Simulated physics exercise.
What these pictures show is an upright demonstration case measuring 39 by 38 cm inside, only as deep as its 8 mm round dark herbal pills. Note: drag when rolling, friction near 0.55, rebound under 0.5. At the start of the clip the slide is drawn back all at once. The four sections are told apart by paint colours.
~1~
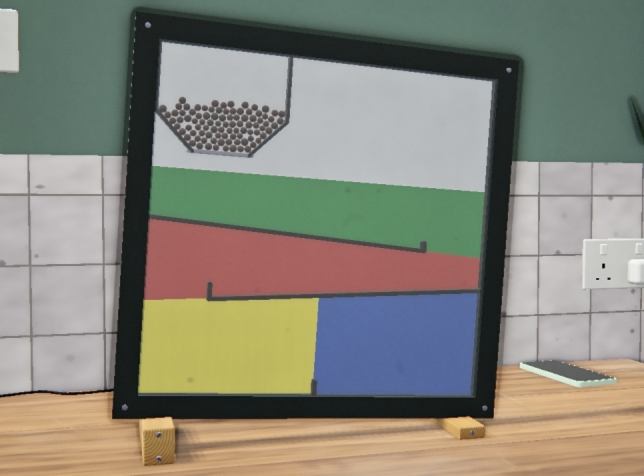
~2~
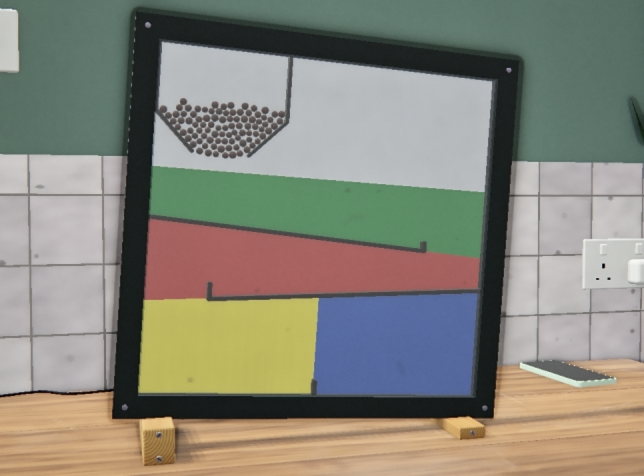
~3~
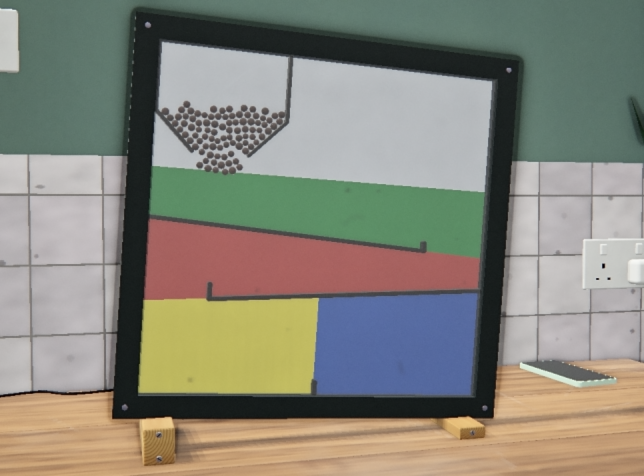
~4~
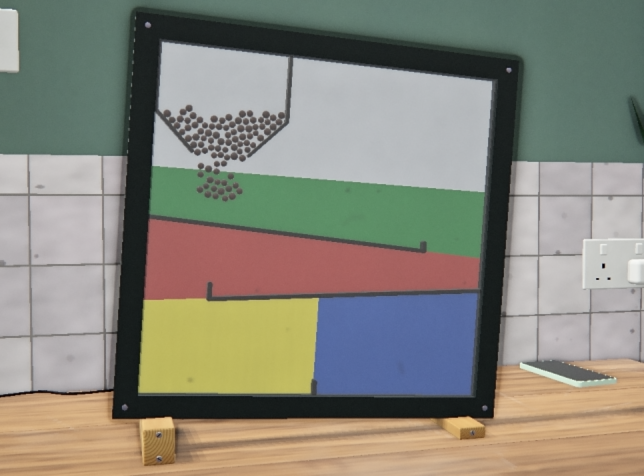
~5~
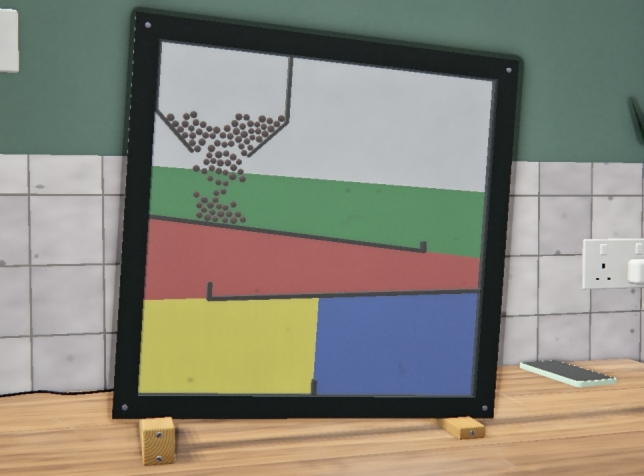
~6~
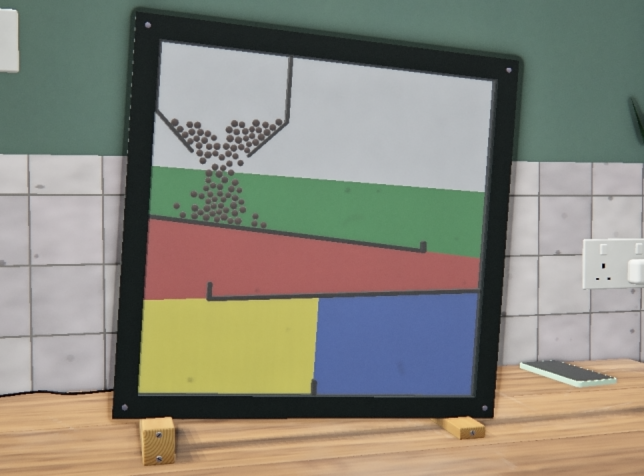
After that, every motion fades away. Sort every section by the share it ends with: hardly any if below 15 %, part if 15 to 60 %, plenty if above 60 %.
Red section: Hardly any; blue section: Hardly any; green section: Plenty; yellow section: Hardly any.
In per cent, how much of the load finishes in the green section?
Some 100 percent.
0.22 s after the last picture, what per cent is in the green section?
Share: Near 100 %.
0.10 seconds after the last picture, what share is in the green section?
Some 85 per cent.
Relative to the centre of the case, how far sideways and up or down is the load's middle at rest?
8 cm to the left and 1 cm above.
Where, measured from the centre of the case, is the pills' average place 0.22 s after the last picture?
Left about 10 cm, up about 2 cm.
Then, 0.10 s after the last picture, the pills' middle is 11 cm left of and 4 cm above the centre; green 85 %.
Then, 0.22 s after the last picture, the pills' middle is 10 cm left of and 2 cm above the centre; green 100 %.
Then, 0.45 s after the last picture, the pills' middle is 8 cm left of and 2 cm above the centre; green 100 %.
All still 1.4 s after it, red 0 %, blue 0 %, green 100 %, yellow 0 %.
